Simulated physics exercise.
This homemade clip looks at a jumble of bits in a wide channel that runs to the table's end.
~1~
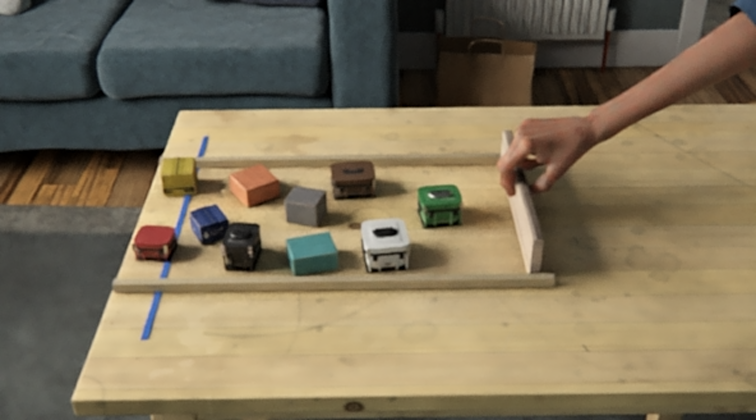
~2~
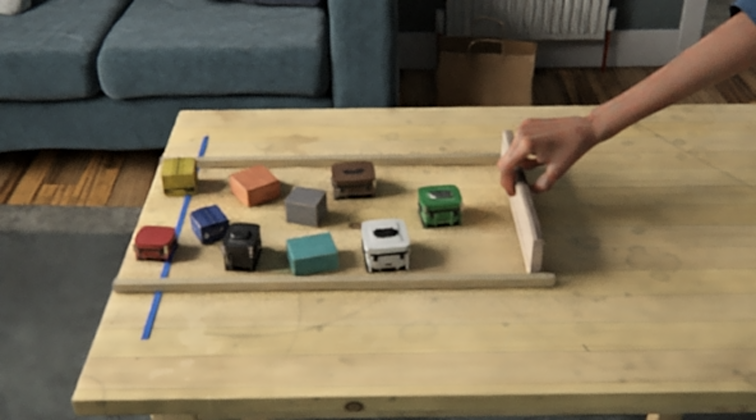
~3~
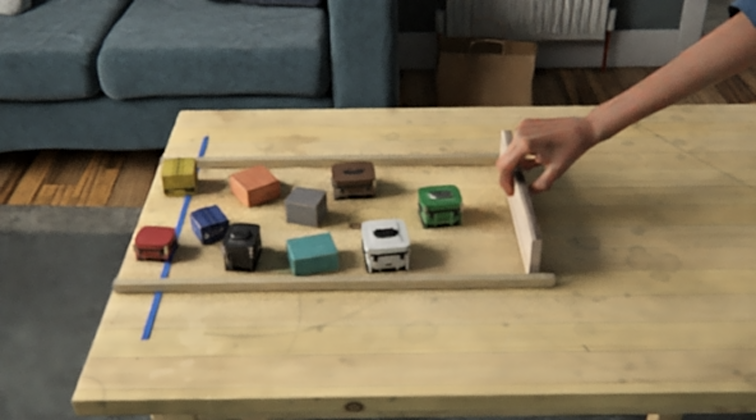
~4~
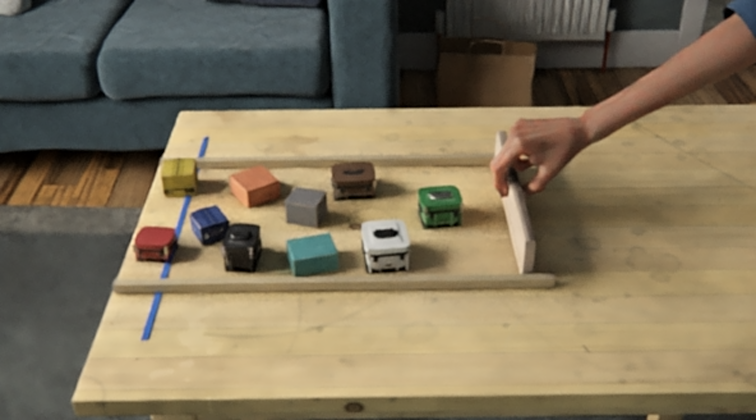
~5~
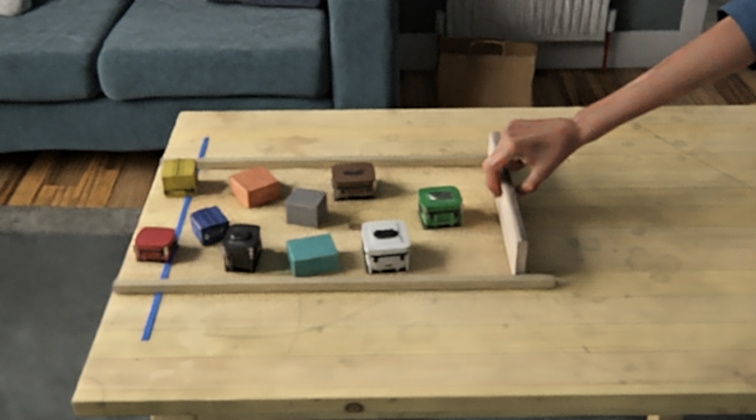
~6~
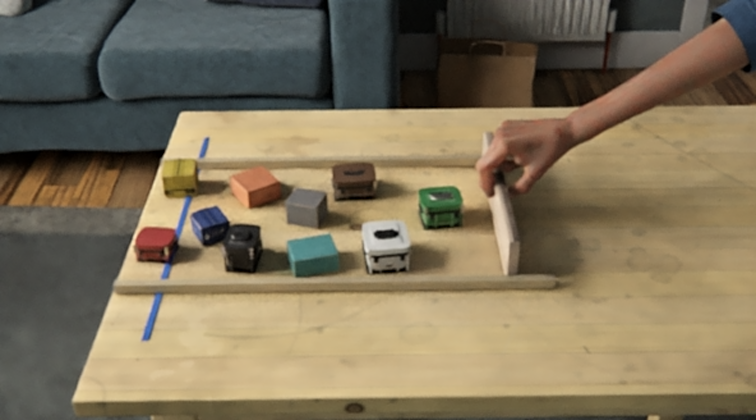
A hand slides a wooden board slightly left toward small coloured blocks and cases, which stay still.
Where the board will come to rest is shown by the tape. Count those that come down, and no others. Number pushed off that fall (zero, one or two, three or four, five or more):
Five or more.
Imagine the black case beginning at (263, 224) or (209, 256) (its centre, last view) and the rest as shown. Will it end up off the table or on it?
In turn it goes down, then goes down.
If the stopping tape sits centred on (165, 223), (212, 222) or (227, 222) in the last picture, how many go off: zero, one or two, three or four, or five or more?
In order: Five or over, 3 or 4, three or four.
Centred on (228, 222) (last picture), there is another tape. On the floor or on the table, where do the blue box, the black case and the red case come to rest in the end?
First the blue box, which stays on top, then the black case, which leaves the top, and the red case, which leaves the top.
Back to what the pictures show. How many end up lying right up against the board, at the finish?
The answer is 3.
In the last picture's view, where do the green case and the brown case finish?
Reading them off: First (161, 210); then (169, 184).
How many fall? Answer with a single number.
All told, 7.
A little later, none off yet; red case at rest near (157, 246); yellow box at rest near (180, 178); blue box at rest near (210, 226).
Next, none off yet; red case moving near (147, 246); yellow box at rest near (180, 178); blue box shifted a little near (198, 228).
When it is over, the number that fall off is five or more; down, turquoise block, grey block, black case, orange block, blue box, yellow box and red case.
